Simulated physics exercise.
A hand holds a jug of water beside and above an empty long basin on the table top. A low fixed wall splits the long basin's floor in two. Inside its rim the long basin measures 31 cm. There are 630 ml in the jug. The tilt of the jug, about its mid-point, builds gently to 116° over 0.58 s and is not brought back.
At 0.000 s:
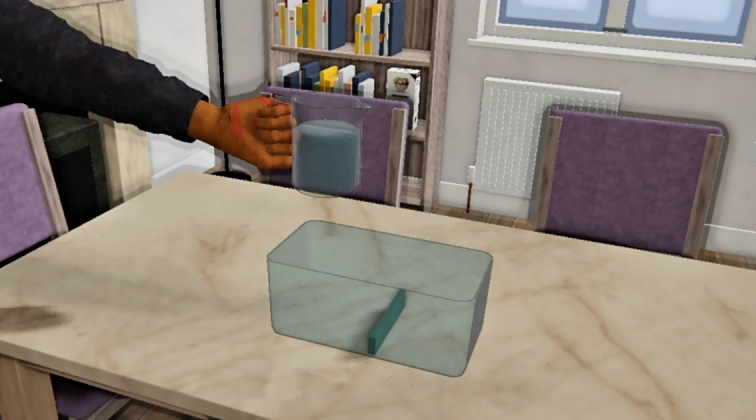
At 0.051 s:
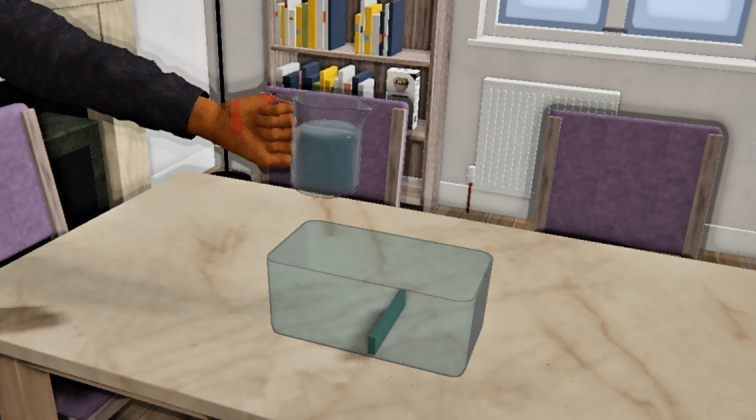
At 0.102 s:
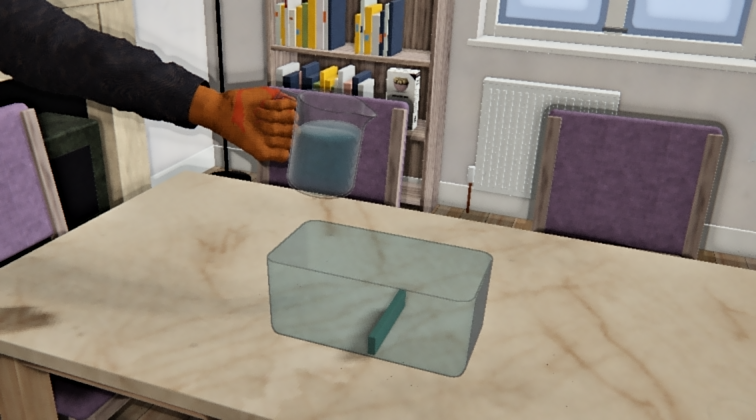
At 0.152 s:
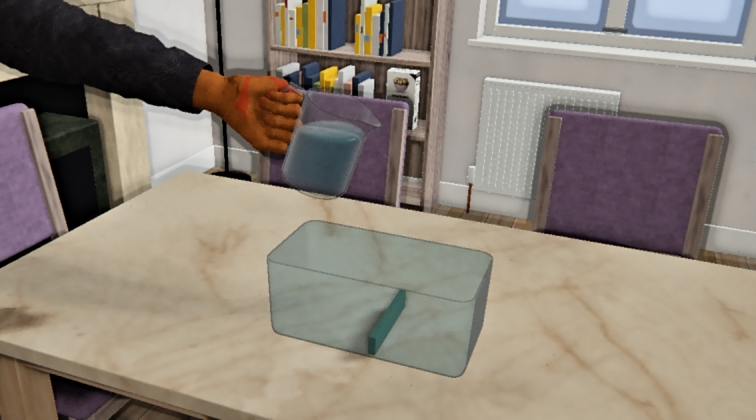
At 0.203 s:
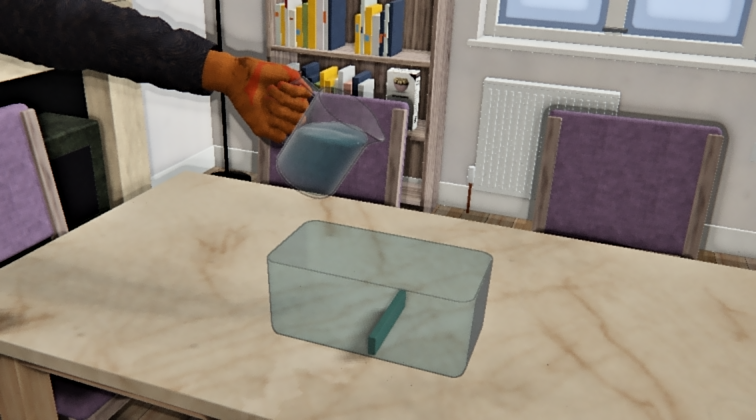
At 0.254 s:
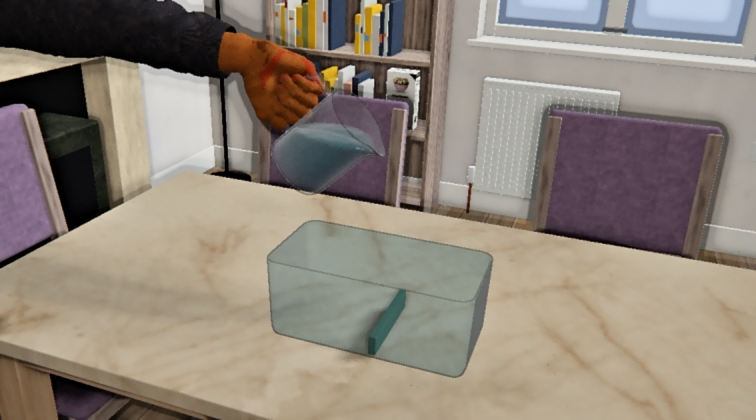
At a marble-topped dining table, a hand held a clear jug of bluish water above an empty long basin with a low teal wall inside, then gradually tilted the jug over to the right.
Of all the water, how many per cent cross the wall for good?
About 81 per cent.
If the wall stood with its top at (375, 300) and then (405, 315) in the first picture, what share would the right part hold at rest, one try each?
In turn about 90 and 40 per cent.
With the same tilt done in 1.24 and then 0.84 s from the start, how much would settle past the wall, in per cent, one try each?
First 80, then 85 per cent.
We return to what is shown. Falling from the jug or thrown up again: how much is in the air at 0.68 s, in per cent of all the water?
Near 16 in a hundred.
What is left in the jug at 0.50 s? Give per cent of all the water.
Some 58 per cent.
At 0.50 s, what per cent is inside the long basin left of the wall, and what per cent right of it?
Near 0 on the left, 12 on the right.
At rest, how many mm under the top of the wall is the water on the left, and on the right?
Some 28 mm on the left and 6 mm on the right.
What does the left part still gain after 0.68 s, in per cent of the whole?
Some 8 per cent.
By 0.50 s the tilt is 111° and 58 per cent is still to pour, 0 is left of the wall and 11 right of it.
By 0.68 s the tilt is 116° and 11 per cent is still to pour, 6 is left of the wall and 65 right of it.
By 0.87 s the tilt is 116° and 1 per cent is still to pour, 9 is left of the wall and 82 right of it.
By 1.08 s the tilt is 116° and 0 per cent is still to pour, 12 is left of the wall and 84 right of it.
At rest 15 per cent lies left of the wall, 81 right of it and 4 outside.
